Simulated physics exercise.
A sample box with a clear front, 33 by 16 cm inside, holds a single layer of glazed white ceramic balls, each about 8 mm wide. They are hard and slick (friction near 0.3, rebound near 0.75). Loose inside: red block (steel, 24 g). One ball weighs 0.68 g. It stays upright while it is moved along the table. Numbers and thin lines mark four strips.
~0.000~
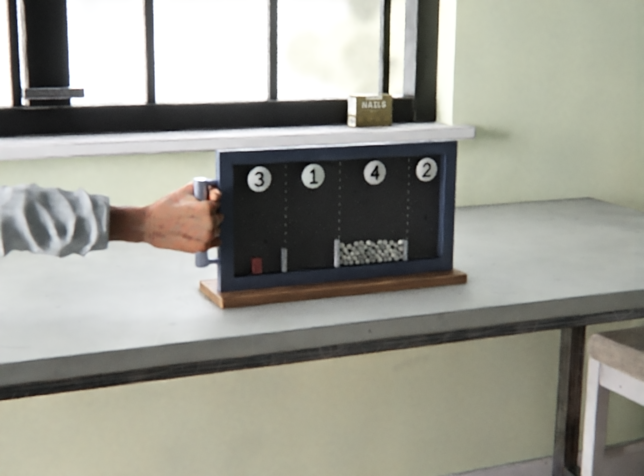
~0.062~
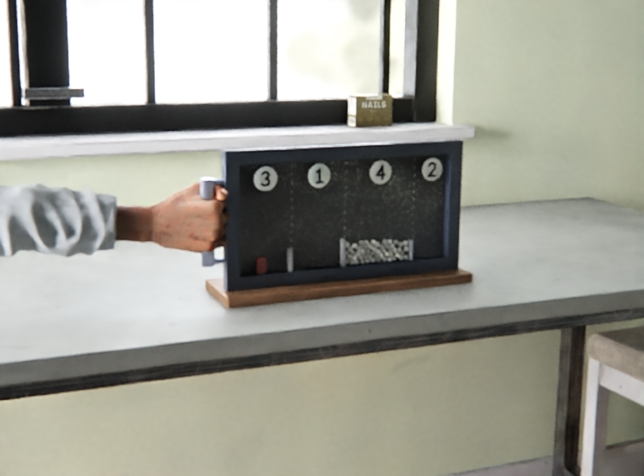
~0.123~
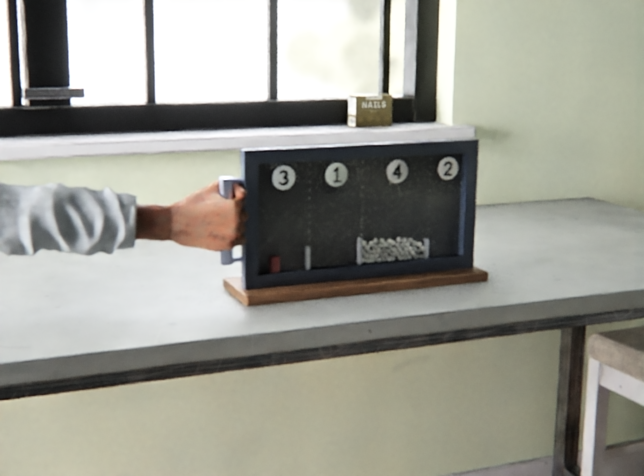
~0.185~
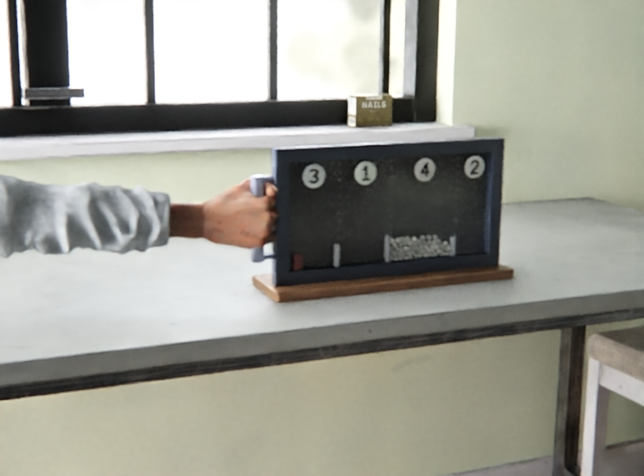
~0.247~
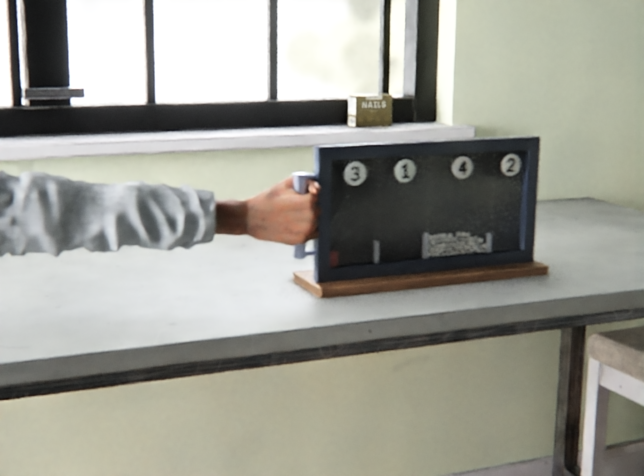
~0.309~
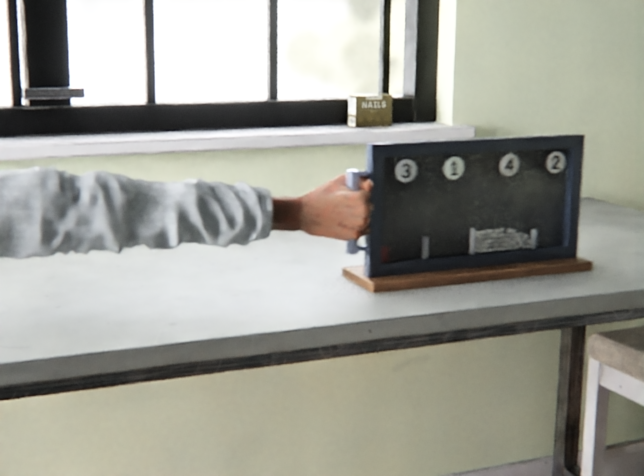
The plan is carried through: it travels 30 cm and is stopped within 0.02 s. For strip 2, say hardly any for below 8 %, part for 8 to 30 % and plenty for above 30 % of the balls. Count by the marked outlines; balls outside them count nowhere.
Strip 2: Part.
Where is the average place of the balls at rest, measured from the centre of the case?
About 8 cm right and 7 cm below.
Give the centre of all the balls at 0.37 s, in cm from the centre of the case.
About 6 cm right and 6 cm below.
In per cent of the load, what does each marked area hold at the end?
Strip 1: 0; strip 2: 25; strip 3: 0; strip 4: 75.
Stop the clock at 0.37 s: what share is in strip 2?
About 0 per cent.
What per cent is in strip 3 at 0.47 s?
Some 0 per cent.
By 0.37 s, it is 30 cm to the right; the balls' middle is 6 cm right of and 6 cm below the centre; no. 4, 100 %.
By 0.47 s, it is 30 cm to the right; the balls' middle is 8 cm right of and 5 cm below the centre; no. 2, 20 %, no. 4, 80 %.
By 0.62 s, it is 30 cm to the right; the balls' middle is 8 cm right of and 6 cm below the centre; no. 2, 25 %, no. 4, 75 %.
At rest by 1.4 s, it is 30 cm to the right; no. 1, 0 %, no. 2, 25 %, no. 3, 0 %, no. 4, 75 %.
